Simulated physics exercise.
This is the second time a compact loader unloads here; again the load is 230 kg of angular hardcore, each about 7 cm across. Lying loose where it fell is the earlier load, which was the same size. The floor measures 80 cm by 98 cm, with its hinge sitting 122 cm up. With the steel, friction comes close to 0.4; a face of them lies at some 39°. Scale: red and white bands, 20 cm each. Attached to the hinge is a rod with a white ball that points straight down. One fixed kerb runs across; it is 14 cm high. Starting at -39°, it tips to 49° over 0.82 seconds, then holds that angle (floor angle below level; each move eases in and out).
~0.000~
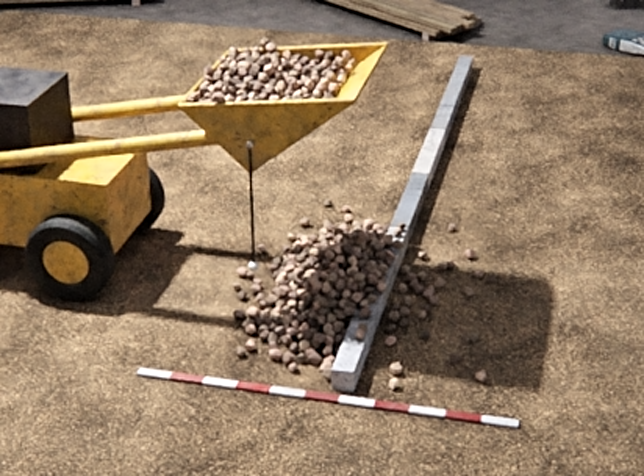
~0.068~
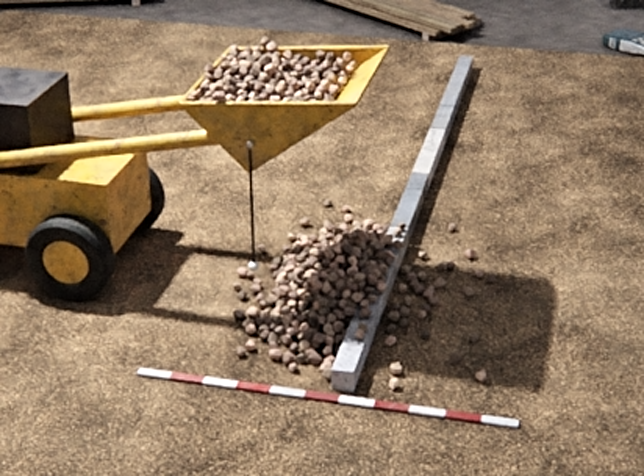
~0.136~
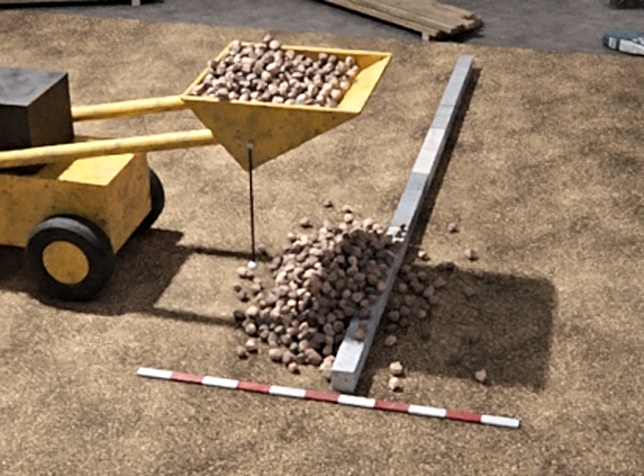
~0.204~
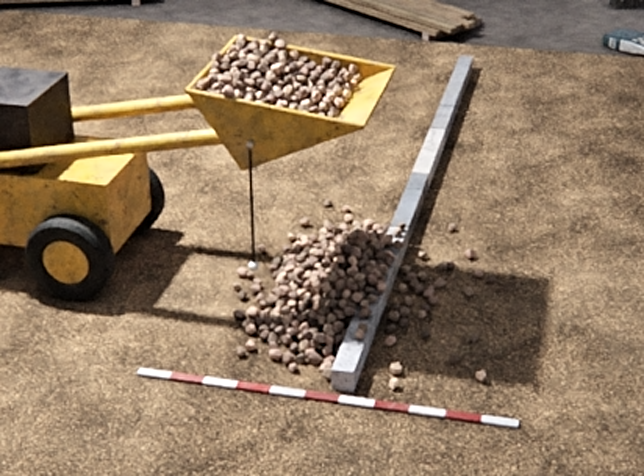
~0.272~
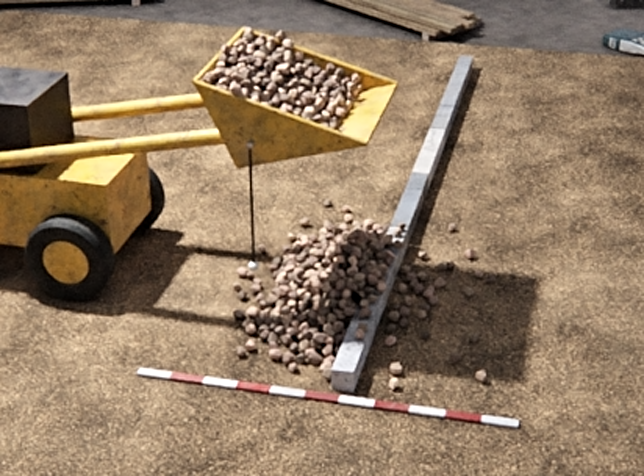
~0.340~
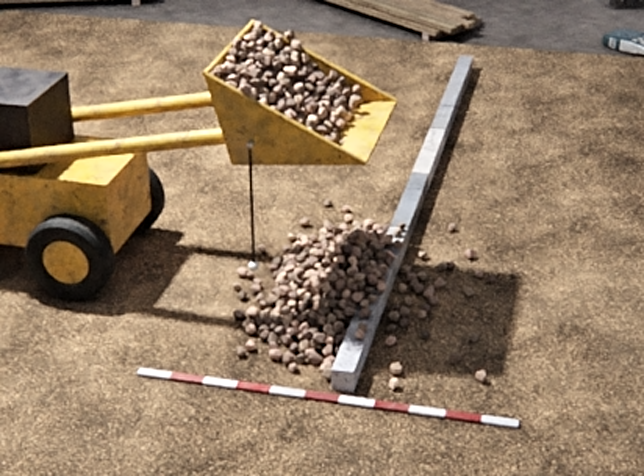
A yellow loader's raised bucket, full of brownish stones, slowly tilted its front edge downward to the right, and the stones shifted inside, while the loose heap against the metal kerb below stayed still.
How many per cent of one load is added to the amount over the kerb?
About 65 per cent of a load.
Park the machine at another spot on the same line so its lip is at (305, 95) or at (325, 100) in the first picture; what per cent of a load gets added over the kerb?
About 10 per cent from the first spot and 30 per cent from the second.
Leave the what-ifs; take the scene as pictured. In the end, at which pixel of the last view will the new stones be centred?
Centre at roughly (407, 286).
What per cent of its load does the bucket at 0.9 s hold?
Close to 65 per cent of the load.
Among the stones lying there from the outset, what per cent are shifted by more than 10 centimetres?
Roughly 5 per cent of them.
After 0.6 s the floor is at 36°; in per cent of one load, 100 in the bucket, 95 on this side of the kerb, 6 over the kerb; the foremost stones are at (471, 302).
After 0.9 s the floor is at 49°; in per cent of one load, 63 in the bucket, 131 on this side of the kerb, 6 over the kerb; the foremost stones are at (471, 302).
After 1.3 s the floor is at 49°; in per cent of one load, 5 in the bucket, 151 on this side of the kerb, 44 over the kerb; the foremost stones are at (485, 317).
After 3.7 s the floor is at 49°; in per cent of one load, 0 in the bucket, 129 on this side of the kerb, 71 over the kerb; the foremost stones are at (588, 321). Net gain over the kerb, 65.
